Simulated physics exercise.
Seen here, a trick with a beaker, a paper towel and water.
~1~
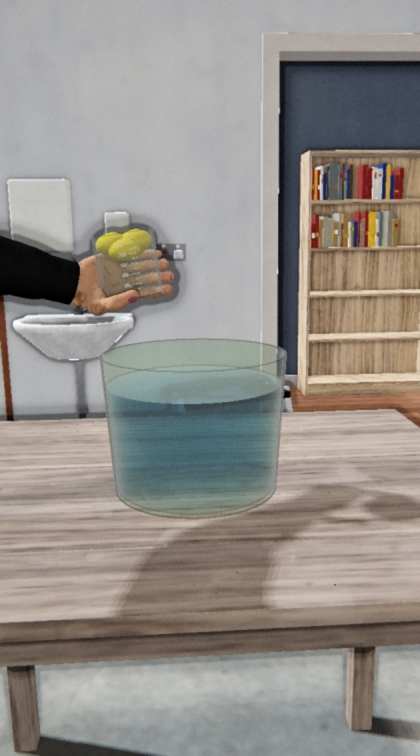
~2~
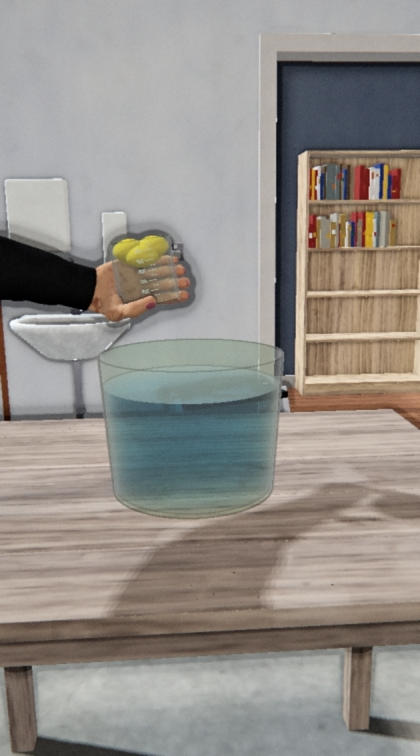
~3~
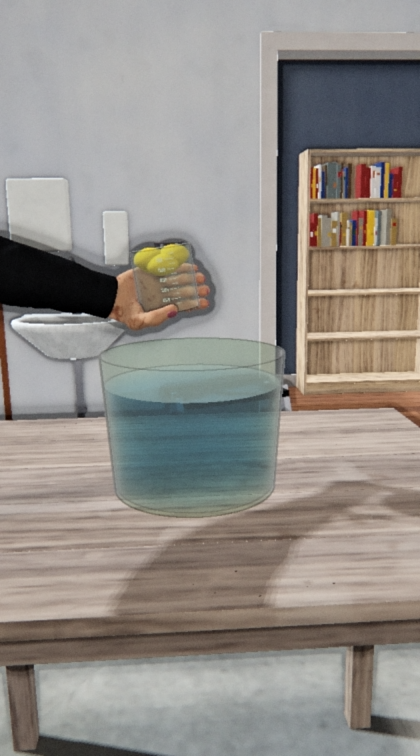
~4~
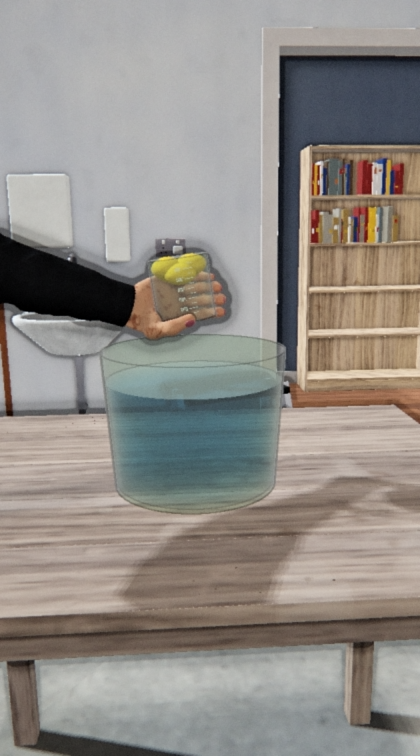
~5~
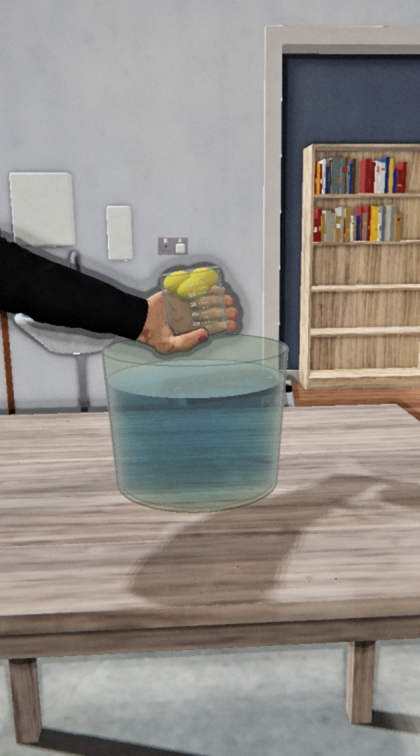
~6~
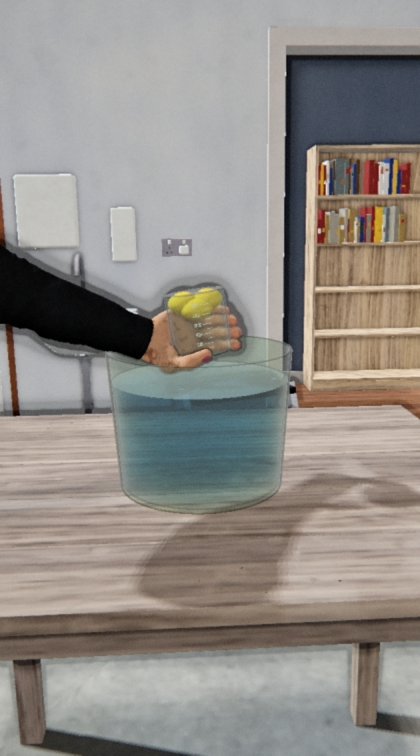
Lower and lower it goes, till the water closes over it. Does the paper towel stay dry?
Yes.
A moment on, the beaker enters the water.
Further on, air is trapped inside and holds the level down.
When it is over, the beaker is under, still full of air, and the paper towel is dry.
